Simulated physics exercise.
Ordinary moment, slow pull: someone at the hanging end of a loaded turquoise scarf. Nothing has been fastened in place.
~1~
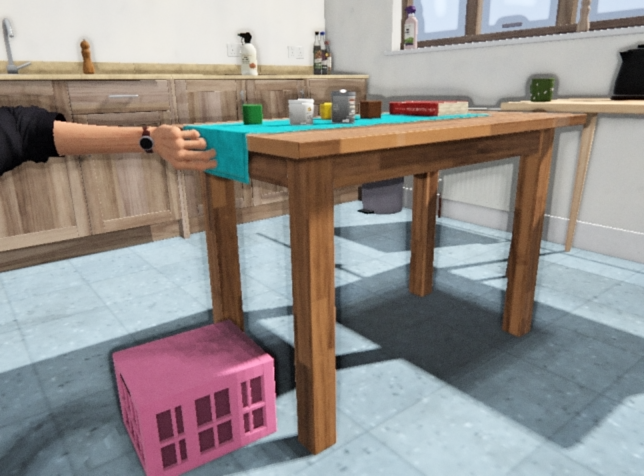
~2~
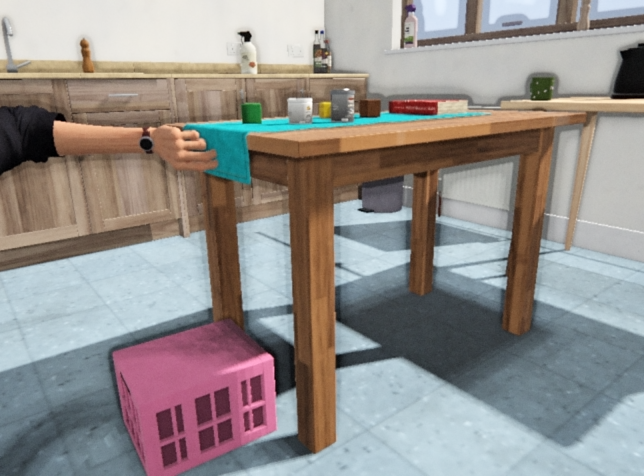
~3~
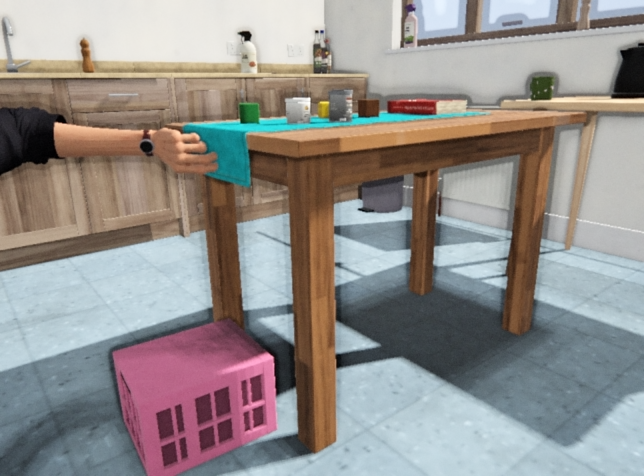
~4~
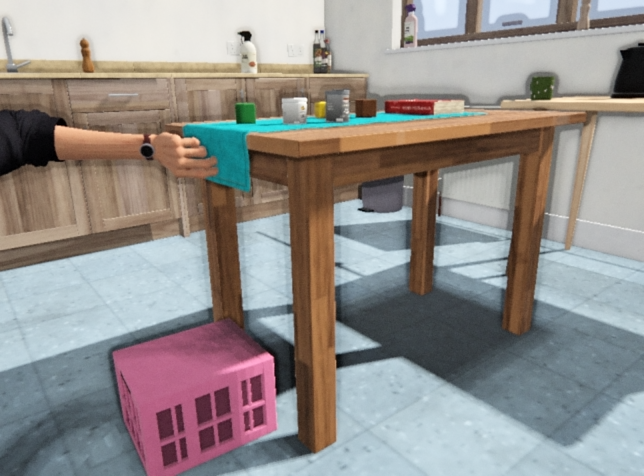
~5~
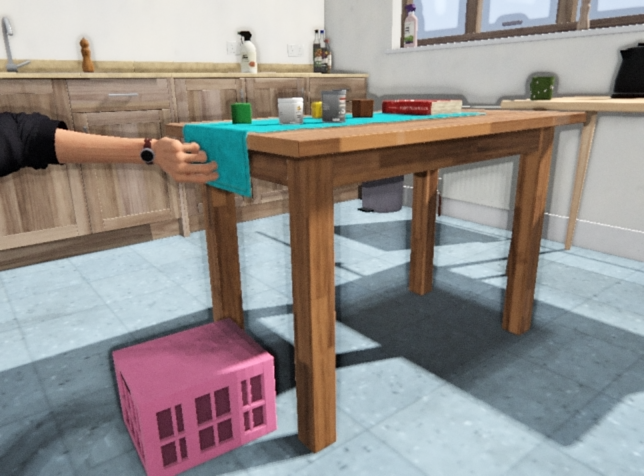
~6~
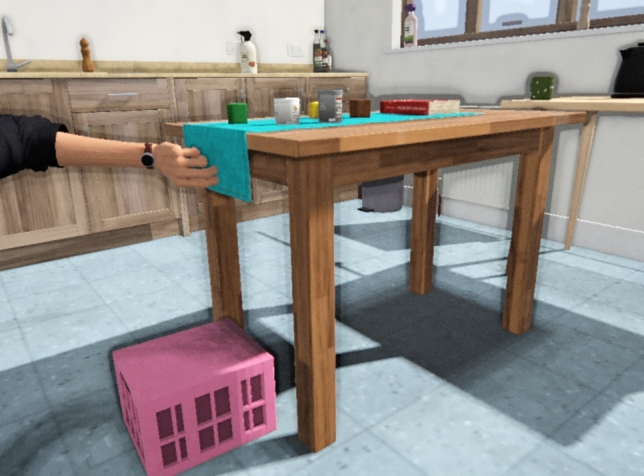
A hand reaching in from the left slowly draws the hanging end of a turquoise scarf downward at the near end of a wooden table, in a kitchen seen from a low, still viewpoint. Green, white, yellow, grey and brown items sit along the cloth near a red book, with a pink crate on the floor below. The small items shift slightly left with the scarf as its edge lowers.
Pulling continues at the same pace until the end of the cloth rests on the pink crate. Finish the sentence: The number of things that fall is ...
The number of things that fall is four.
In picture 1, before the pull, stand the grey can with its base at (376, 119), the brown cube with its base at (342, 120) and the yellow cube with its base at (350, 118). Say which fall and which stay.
You'd see the grey can hang on, the brown cube go down and the yellow cube hang on.
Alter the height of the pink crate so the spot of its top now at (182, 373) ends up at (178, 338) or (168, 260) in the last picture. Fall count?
Counts: 3 / 1.
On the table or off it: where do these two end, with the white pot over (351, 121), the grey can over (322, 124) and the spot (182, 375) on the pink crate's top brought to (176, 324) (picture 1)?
The white pot stays put, the grey can is lost.
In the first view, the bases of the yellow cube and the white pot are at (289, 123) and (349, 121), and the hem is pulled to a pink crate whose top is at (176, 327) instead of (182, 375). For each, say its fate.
Yellow cube is gone, white pot stays.
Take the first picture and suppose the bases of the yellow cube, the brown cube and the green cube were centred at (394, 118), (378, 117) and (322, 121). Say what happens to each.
Here's the result: The yellow cube remains in place, the brown cube remains in place and the green cube leaves the top.
Early on, hem near (219, 255); green cube gone.
Midway, hem near (222, 309); green cube, white pot and grey can gone.
Near the end, hem on the crate; green cube, white pot, grey can and yellow cube gone.
Finally, hem on the crate; green cube, white pot, grey can and yellow cube gone. The answer is four.
